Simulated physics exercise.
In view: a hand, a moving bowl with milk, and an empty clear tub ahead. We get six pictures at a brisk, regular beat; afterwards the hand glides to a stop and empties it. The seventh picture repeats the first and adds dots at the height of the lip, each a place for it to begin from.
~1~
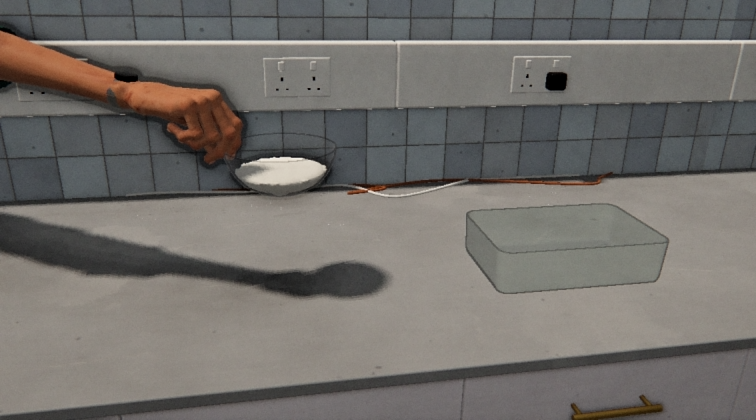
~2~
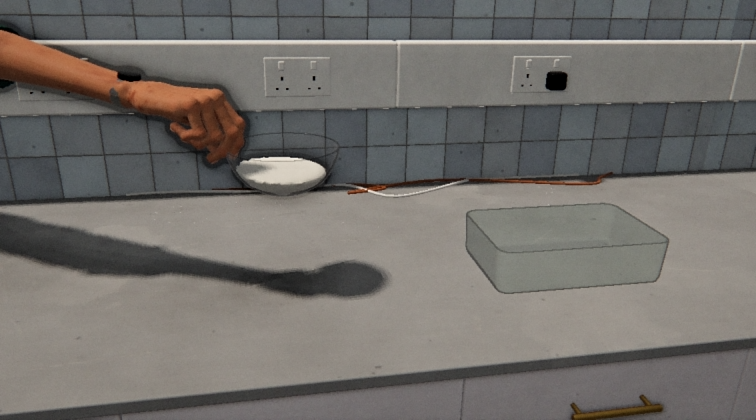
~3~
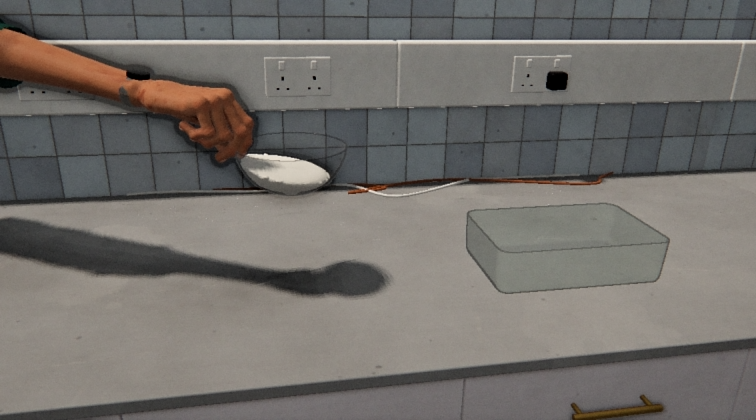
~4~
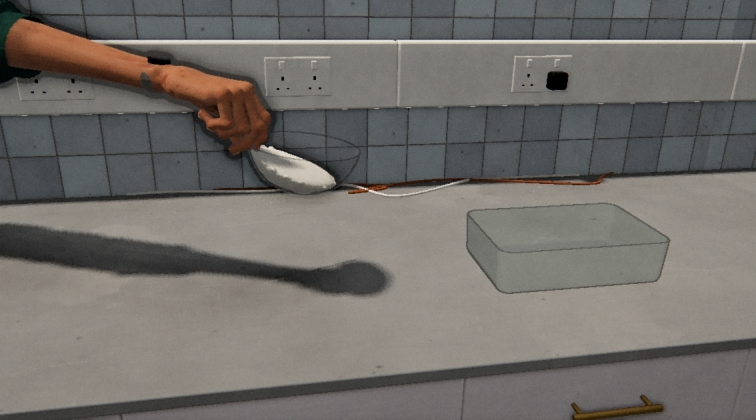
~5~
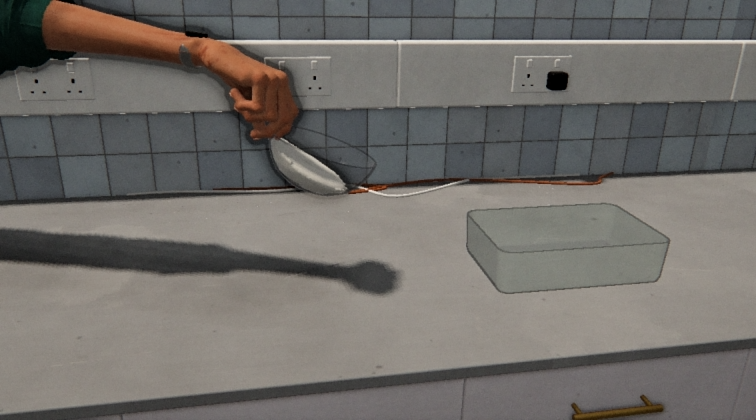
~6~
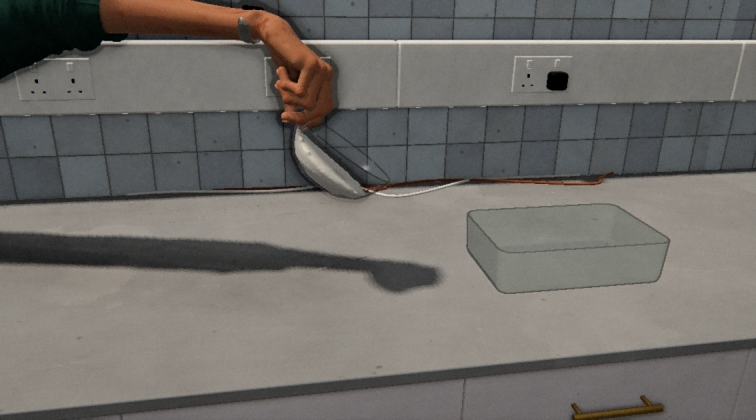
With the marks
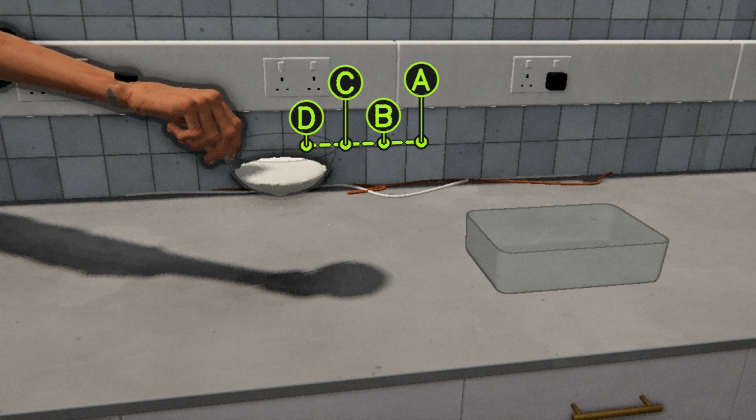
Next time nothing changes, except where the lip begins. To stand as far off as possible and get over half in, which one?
B is the one.
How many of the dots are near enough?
Two of them.
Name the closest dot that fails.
That is dot C.
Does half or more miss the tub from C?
Yes.
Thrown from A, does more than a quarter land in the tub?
Yes, it does.
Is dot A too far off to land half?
No.
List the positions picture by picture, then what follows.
Upright, lip at (335, 144); tub from (494, 292) to (656, 279); nothing has left yet.
Upright, lip at (337, 144); nothing has left yet.
Upright, lip at (345, 144); nothing has left yet.
Tipped about 7°, lip at (358, 149); nothing has left yet.
Tipped about 19°, lip at (374, 161); nothing has left yet.
Tipped about 37°, lip at (388, 176); nothing has left yet.
On the marked copy, A at (421, 141); B at (383, 143); C at (345, 144); D at (306, 145).
With A, about 79 % lands in the tub, 3 % falls short and 18 % goes beside or beyond.
With B, about 83 % lands in the tub, 3 % falls short and 13 % goes beside or beyond.
With C, about 13 % lands in the tub, 81 % falls short and 7 % goes beside or beyond.
With D, about 0 % lands in the tub, 95 % falls short and 5 % goes beside or beyond.
